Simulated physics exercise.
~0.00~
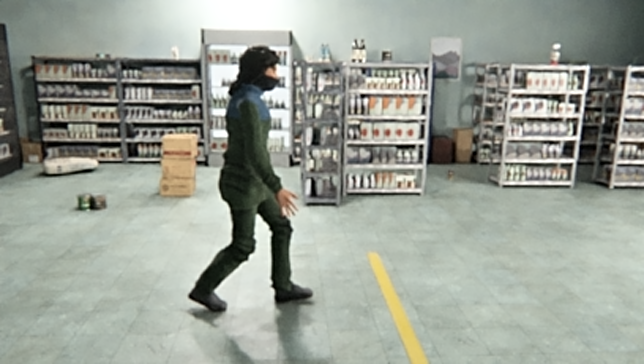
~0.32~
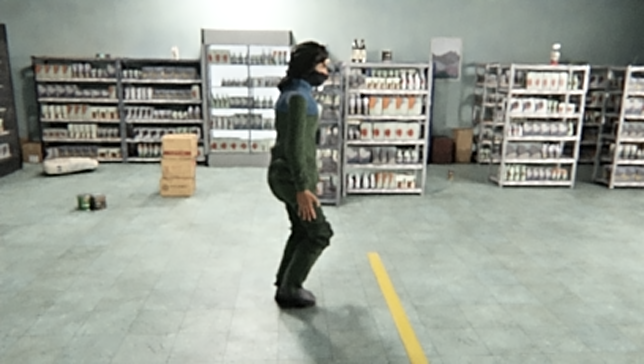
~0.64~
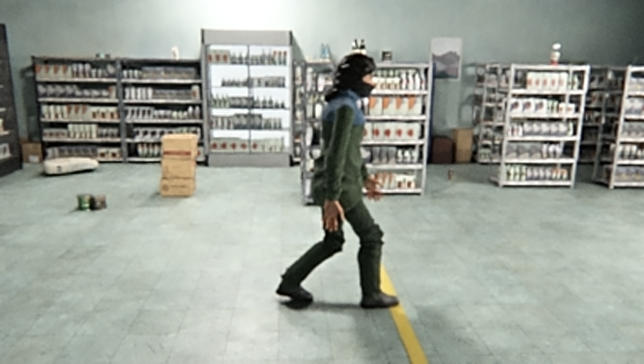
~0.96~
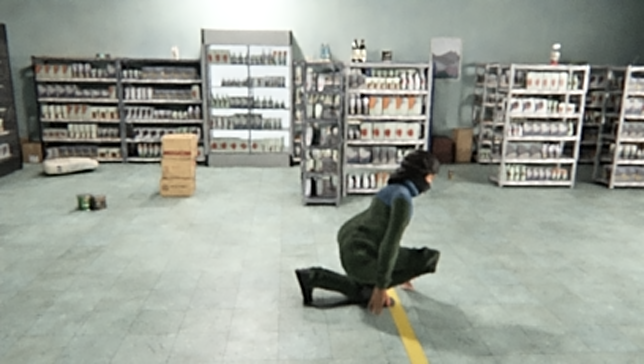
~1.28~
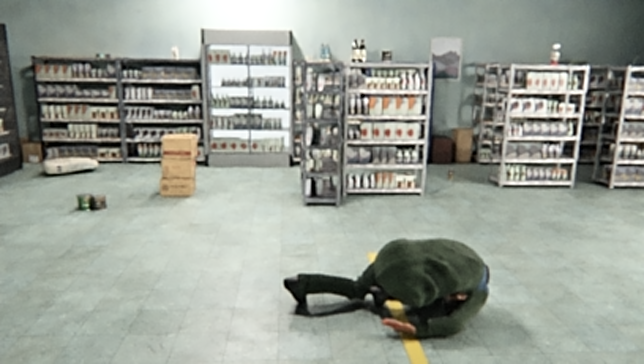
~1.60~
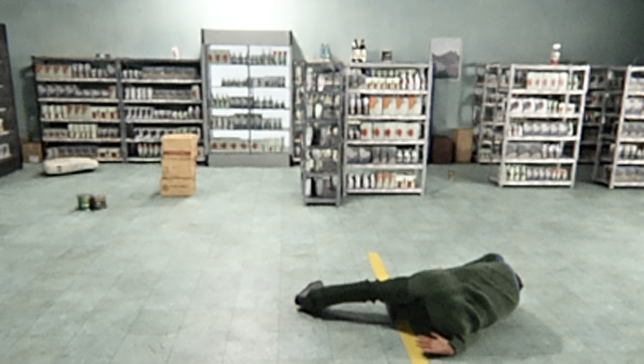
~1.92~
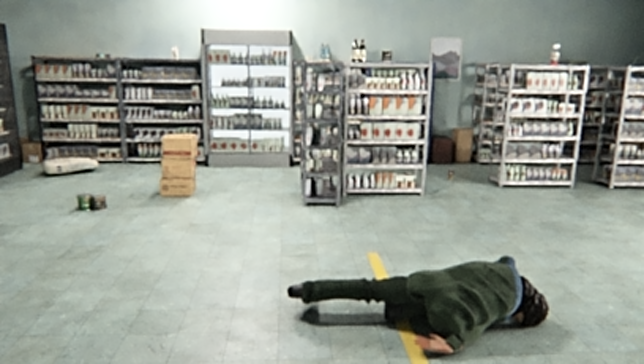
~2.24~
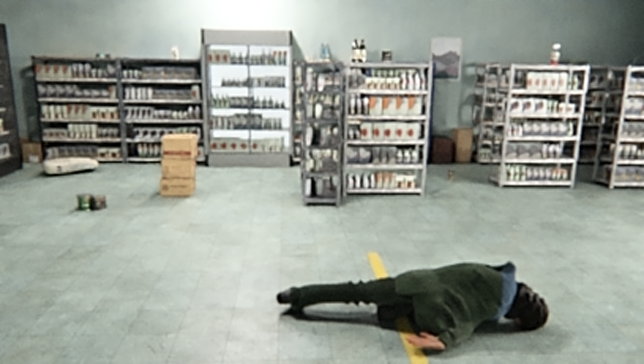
The video shows a person in dark green clothing walking right across a storeroom lined with stocked shelves, then dropping to the knees at a yellow tape on the floor, folding forward and ending stretched out face down, with hips and chest beyond the tape.
